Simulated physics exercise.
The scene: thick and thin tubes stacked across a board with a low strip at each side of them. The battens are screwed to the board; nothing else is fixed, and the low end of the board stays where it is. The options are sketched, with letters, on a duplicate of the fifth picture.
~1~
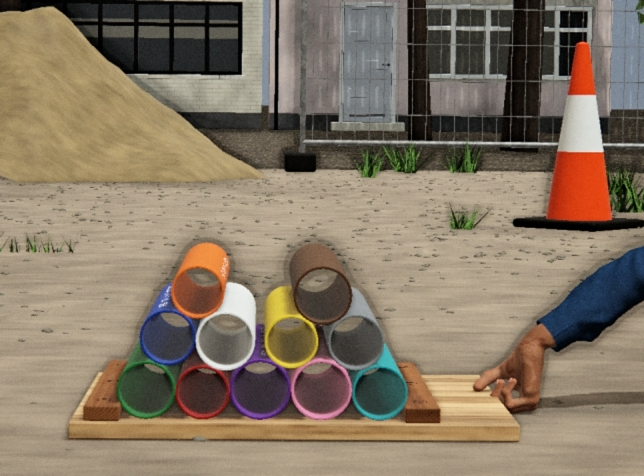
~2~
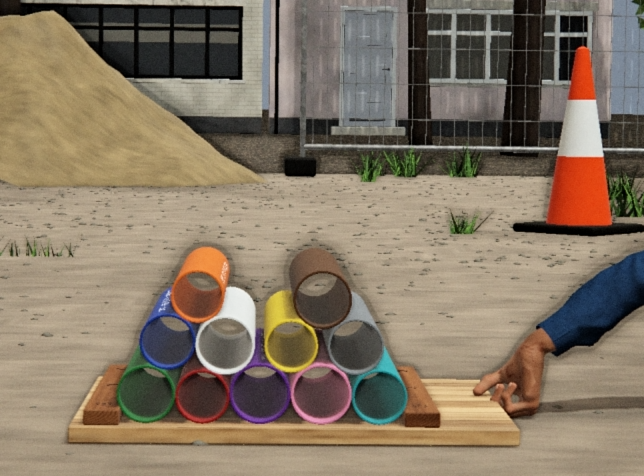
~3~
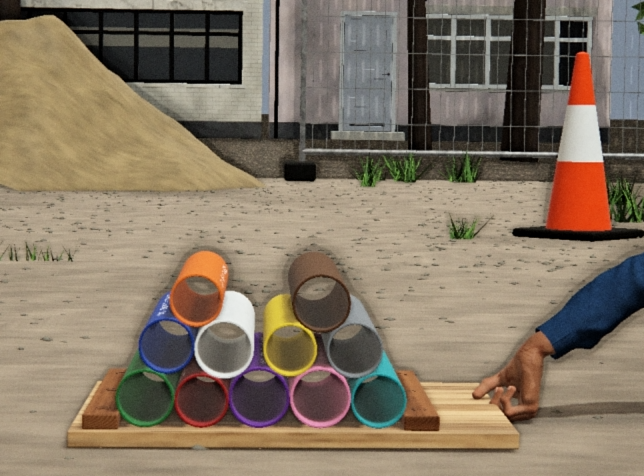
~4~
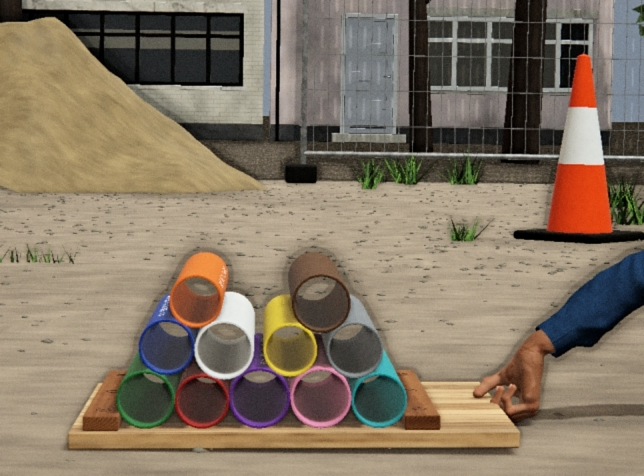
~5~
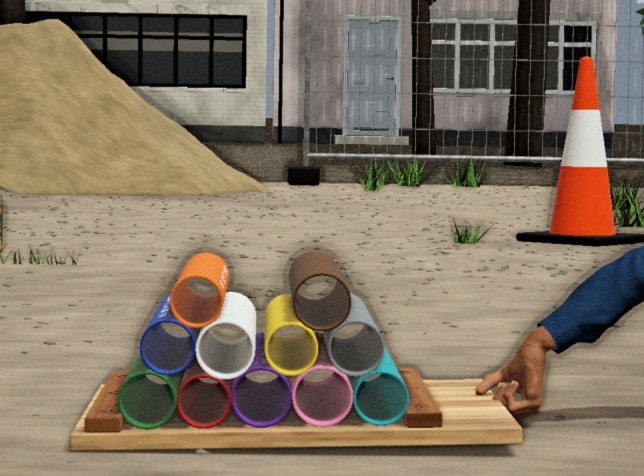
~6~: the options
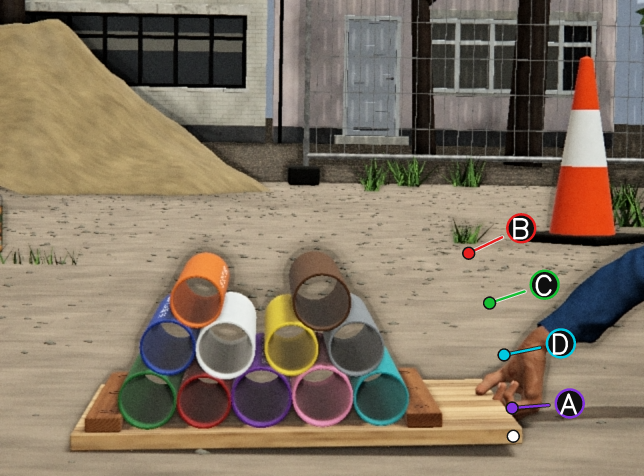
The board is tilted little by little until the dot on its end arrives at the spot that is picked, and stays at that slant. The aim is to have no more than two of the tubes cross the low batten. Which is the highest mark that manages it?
Lift it to C and no more.
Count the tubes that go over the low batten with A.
It comes to none.
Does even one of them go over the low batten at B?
Yes, at B.
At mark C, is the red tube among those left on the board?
Yes, with C.
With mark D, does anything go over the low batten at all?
No, at D.
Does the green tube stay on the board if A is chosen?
Yes.
On the marked copy, A at (512, 408); B at (469, 253); C at (489, 303); D at (504, 355); the white dot at (513, 436).
With C. Early on, board at 14°.
Further on, board at 19°.
At the end, board at 19°, none over the low batten.
As for the rest, A none over the low batten; B three over the low batten (white, blue, orange); D none over the low batten.
